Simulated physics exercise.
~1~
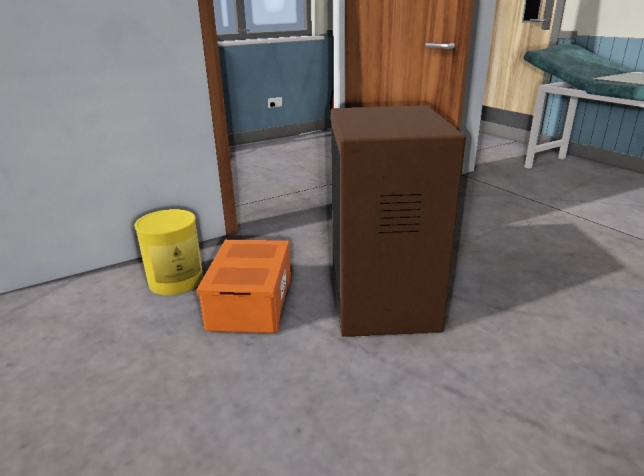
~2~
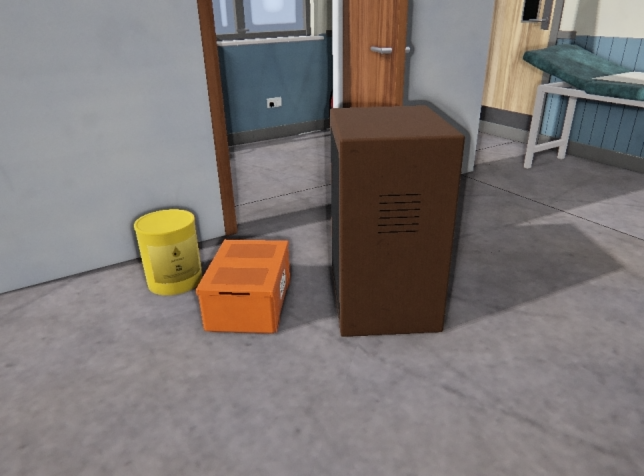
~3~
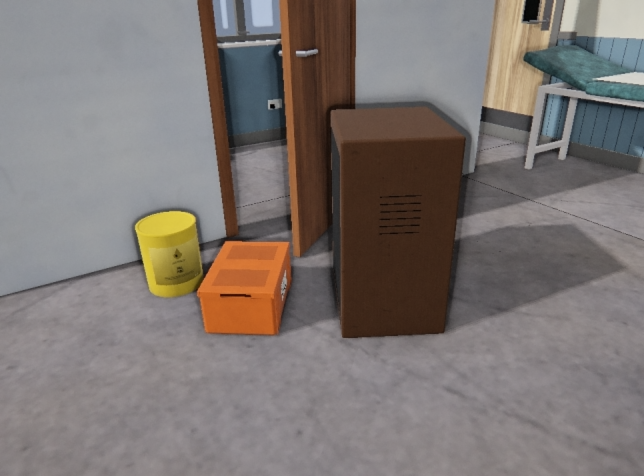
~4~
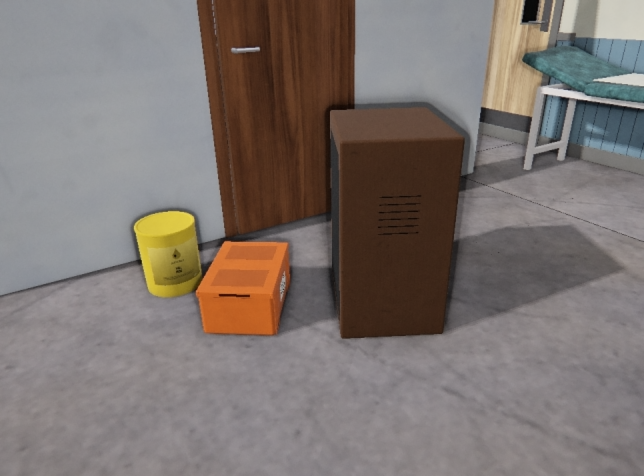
In a clinic-like room, a wooden door swings fully shut behind a brown cabinet, an orange crate and a yellow bucket.
